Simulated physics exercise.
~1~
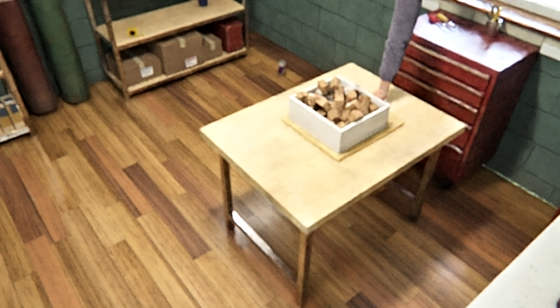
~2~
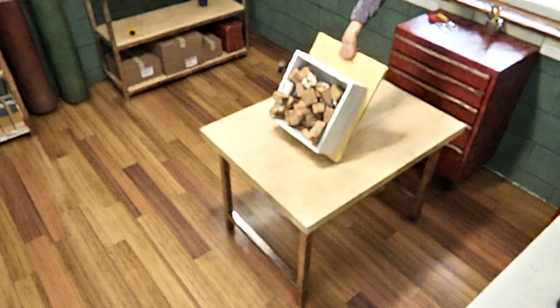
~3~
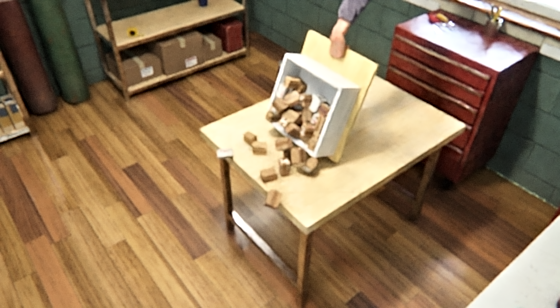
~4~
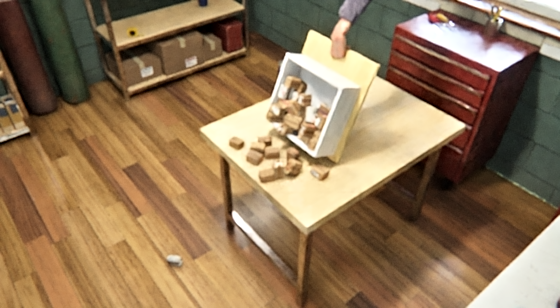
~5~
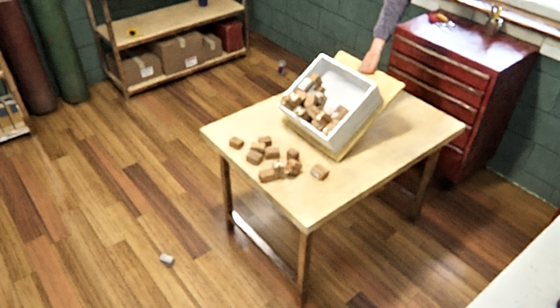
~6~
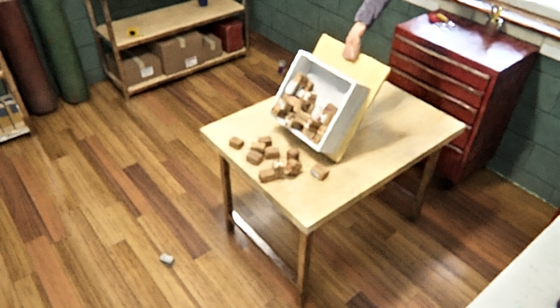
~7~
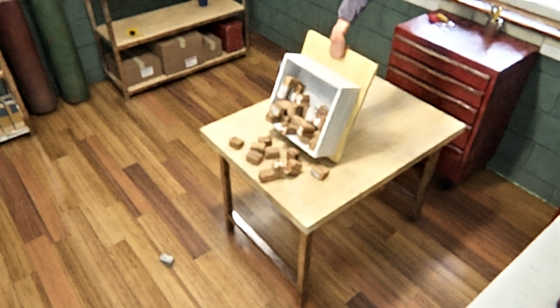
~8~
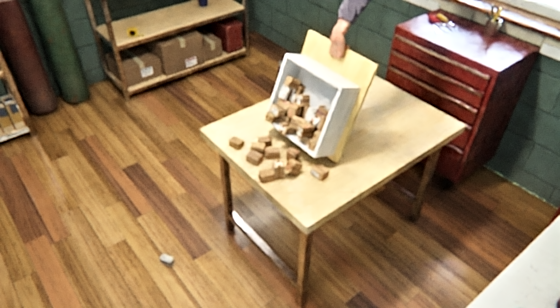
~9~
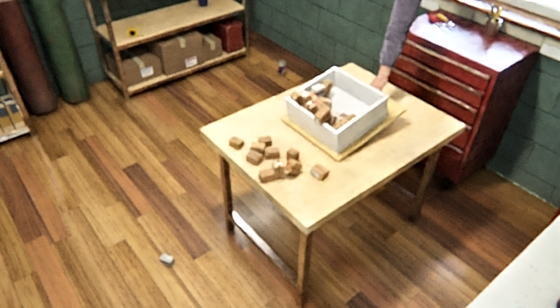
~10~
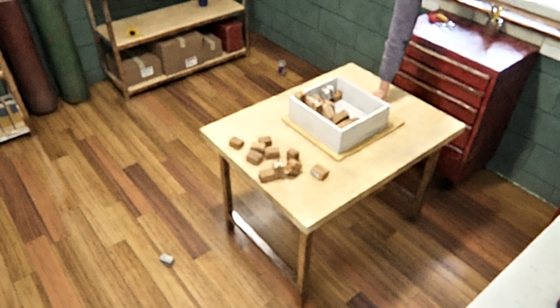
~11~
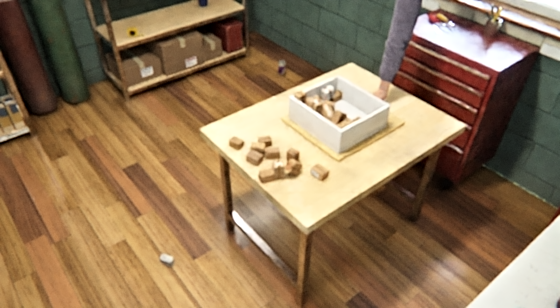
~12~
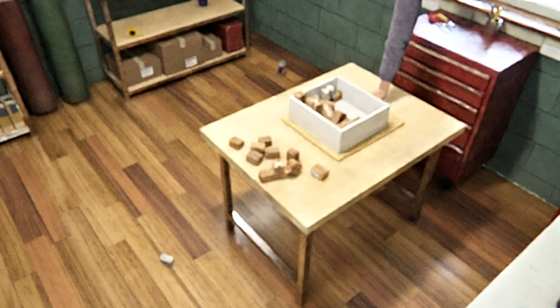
A workshop with a plank floor and green block walls is seen from above, with a pale table in the middle, a shelf of boxes at the upper left and a red drawer cabinet behind. On the table, a white basket full of small brown parcels sits on a plywood board. A hand lifts the board's right side, tipping it steeply left, and parcels tumble onto the tabletop, with a few dropping to the floor. The hand lowers it partway, raises it again without spilling more, then lays it flat. Most parcels remain in the basket.
